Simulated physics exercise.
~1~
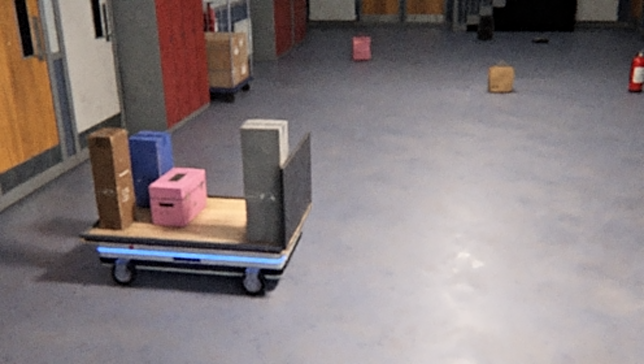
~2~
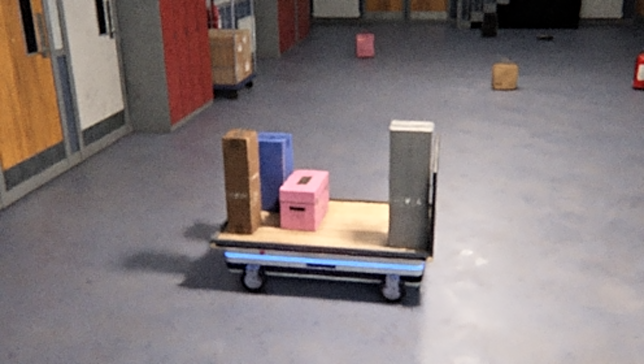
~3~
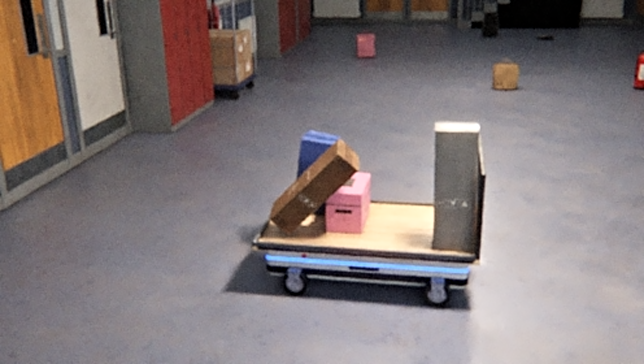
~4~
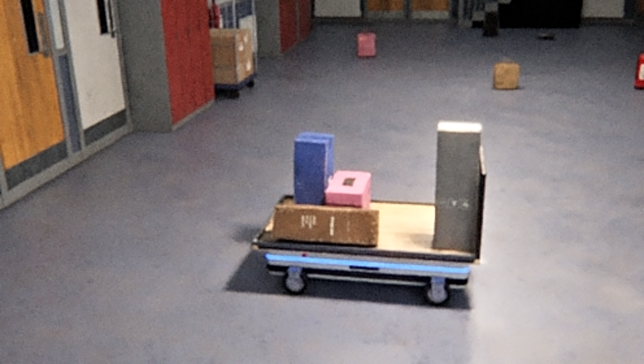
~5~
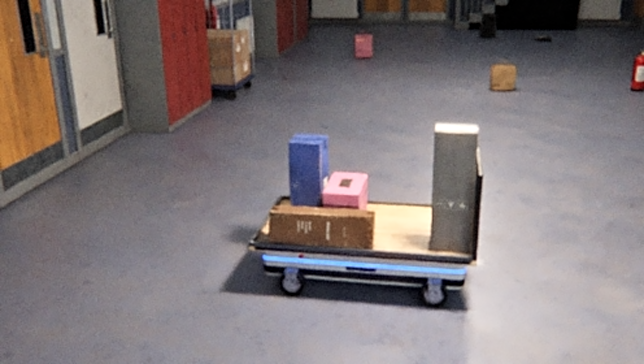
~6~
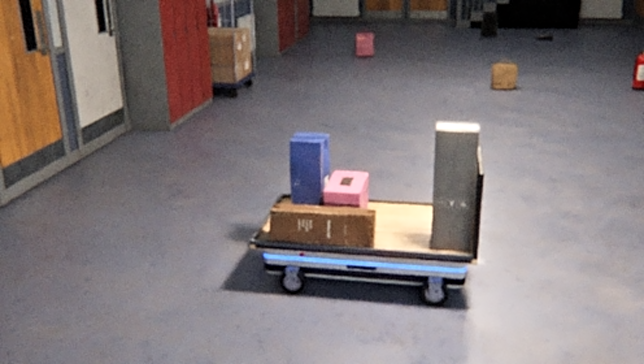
In a wide hallway with doors along the left, a flat cart carrying brown, blue and grey upright boxes and a pink toolbox rolls right and stops. The brown box tips over onto its side on the deck, while the others remain aboard, the blue and grey boxes upright.
